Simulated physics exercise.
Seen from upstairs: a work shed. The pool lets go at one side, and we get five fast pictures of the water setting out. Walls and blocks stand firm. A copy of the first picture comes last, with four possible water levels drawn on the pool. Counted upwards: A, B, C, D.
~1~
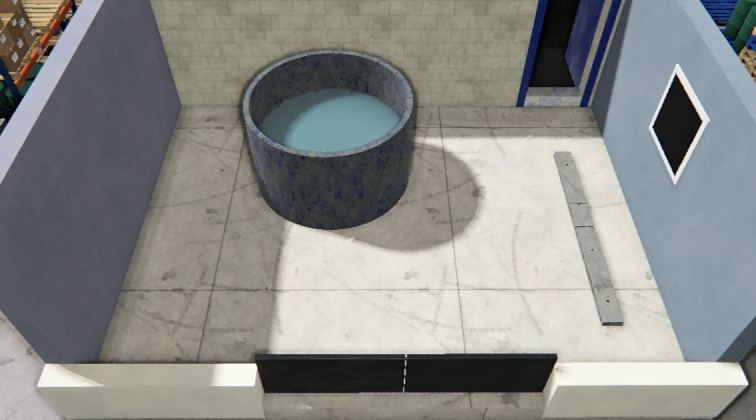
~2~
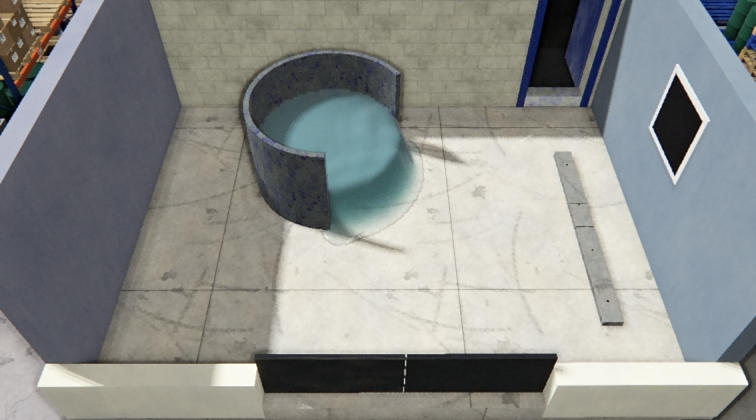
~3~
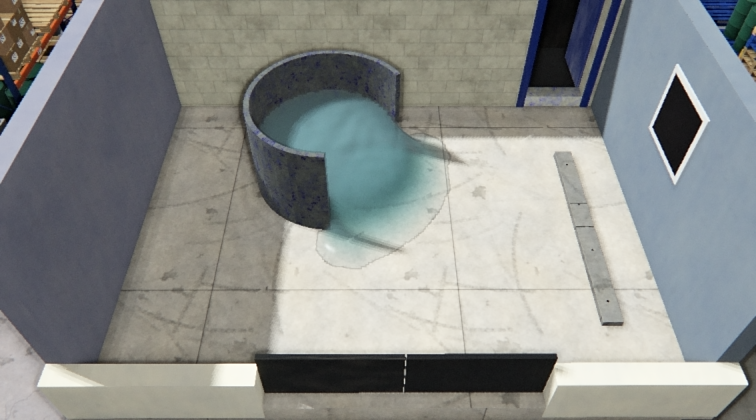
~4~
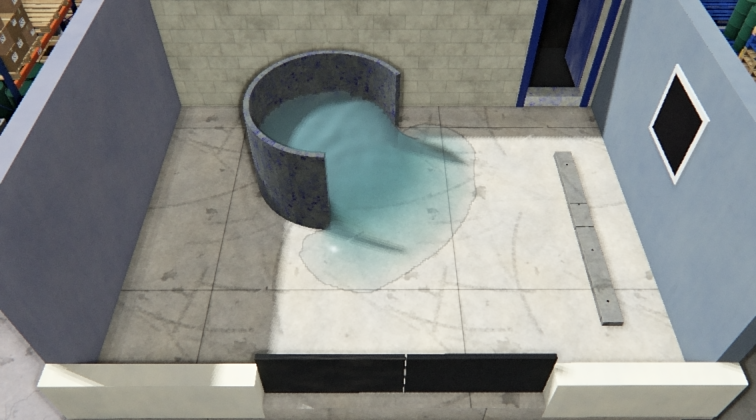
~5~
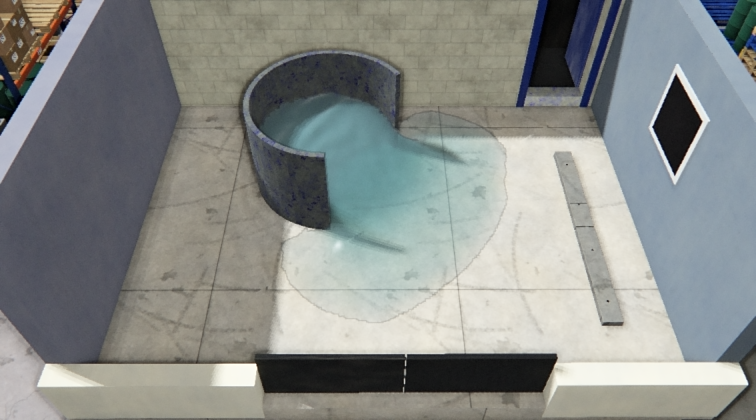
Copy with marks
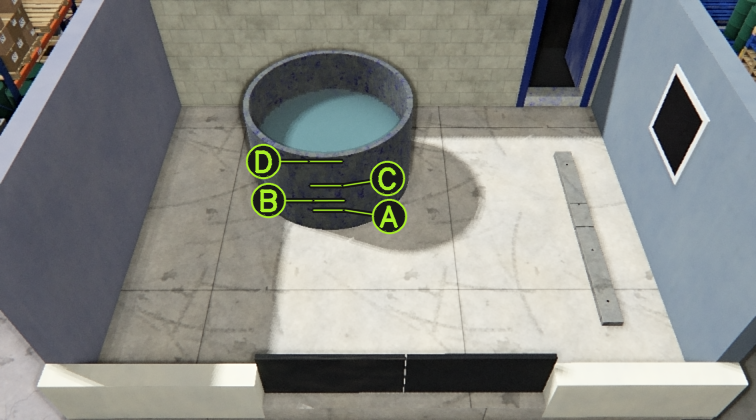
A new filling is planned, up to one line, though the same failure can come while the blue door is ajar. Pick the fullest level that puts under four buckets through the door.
That is mark C.
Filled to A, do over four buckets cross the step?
No.
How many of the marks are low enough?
Three.
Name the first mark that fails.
D it is.
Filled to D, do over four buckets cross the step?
Yes.
On the marked copy, A at (329, 210); B at (328, 200); C at (326, 185); D at (324, 161); from the bottom up A, B, C, D.
With A, nothing gets over.
With B, a splash gets over, under a bucket.
With C, a bucket or two gets in.
With D, about 11 bucketfuls get in.
